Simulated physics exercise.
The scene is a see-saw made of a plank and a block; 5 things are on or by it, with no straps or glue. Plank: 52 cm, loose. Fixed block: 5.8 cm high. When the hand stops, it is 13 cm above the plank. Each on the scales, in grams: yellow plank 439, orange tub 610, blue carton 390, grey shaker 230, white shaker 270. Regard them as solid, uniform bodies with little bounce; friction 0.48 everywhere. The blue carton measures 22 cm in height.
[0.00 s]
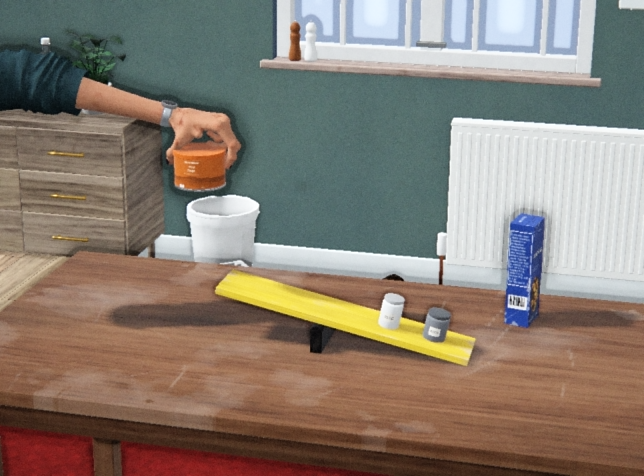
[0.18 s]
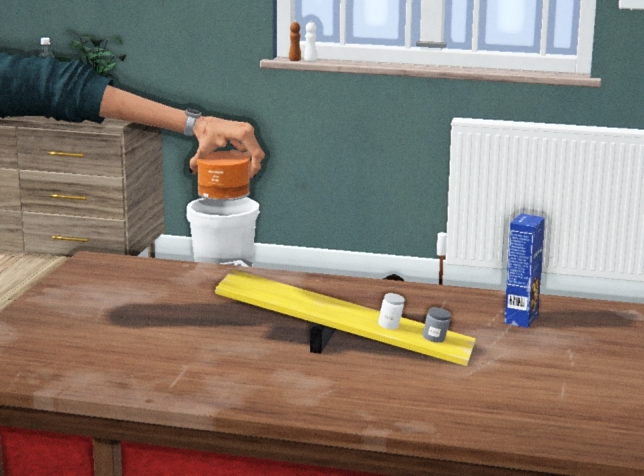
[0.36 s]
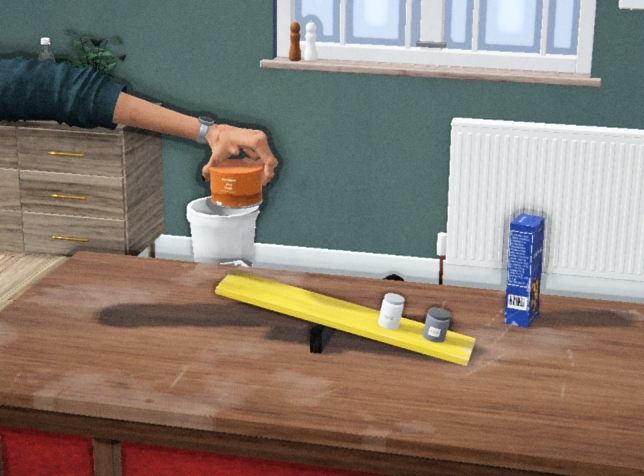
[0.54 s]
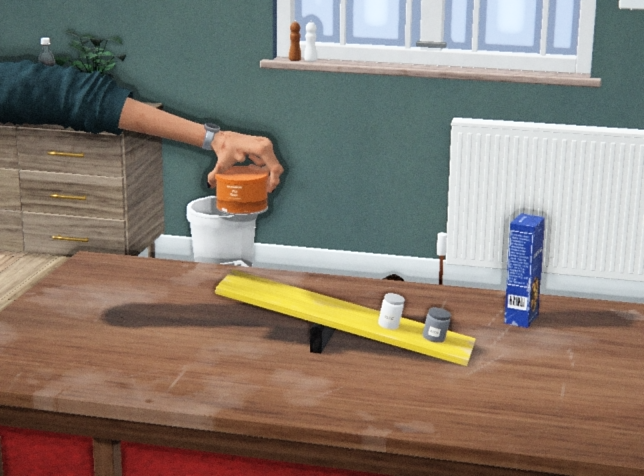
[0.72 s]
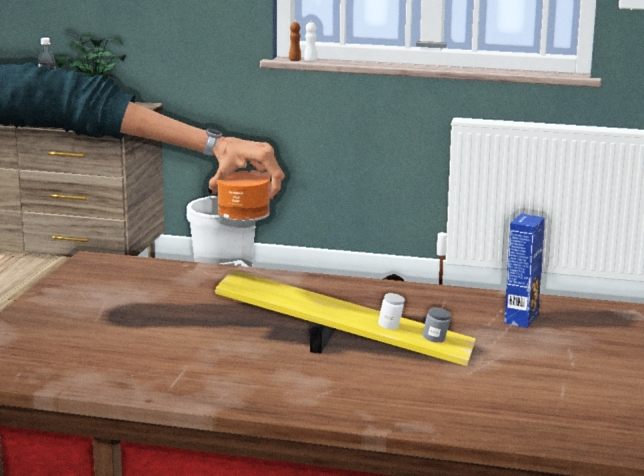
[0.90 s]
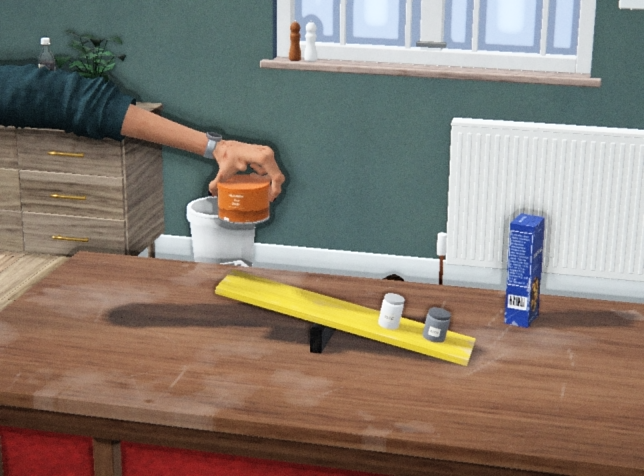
A room with dark green walls, a window and a white radiator is seen from slightly above, across a wooden table, in a view that stays still. On the table a yellow plank slopes down to the right over a small black block, with a white and a grey shaker on its lower side and a blue carton standing beyond. From the left, a hand holding an orange tub moves a little rightward and down, slowing until it hovers above the plank's raised left end.
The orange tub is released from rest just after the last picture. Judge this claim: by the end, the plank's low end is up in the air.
True.
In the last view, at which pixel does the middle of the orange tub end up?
Near (245, 303).
By 1.20 s, plank at 4°, leaning as at the start; orange tub tilted 4° near (247, 277); grey shaker tilted 7°; white shaker tilted 7°.
By 1.30 s, plank at 16°, tipped the other way; orange tub tilted 16° near (245, 303); grey shaker tilted 27°; white shaker tilted 27°.
By 1.50 s, plank at 14°, tipped the other way; orange tub tilted 14° near (245, 301); grey shaker tilted 74°; white shaker on its side.
When it is over (2.0 s), plank at 16°, tipped the other way; lying over on the table or plank, grey shaker and white shaker; not toppled but over 4 cm from the start, orange tub; the other 2 within 4 cm of the start. End places, in pixels of the last picture, orange tub near (245, 303). The plank tips across.
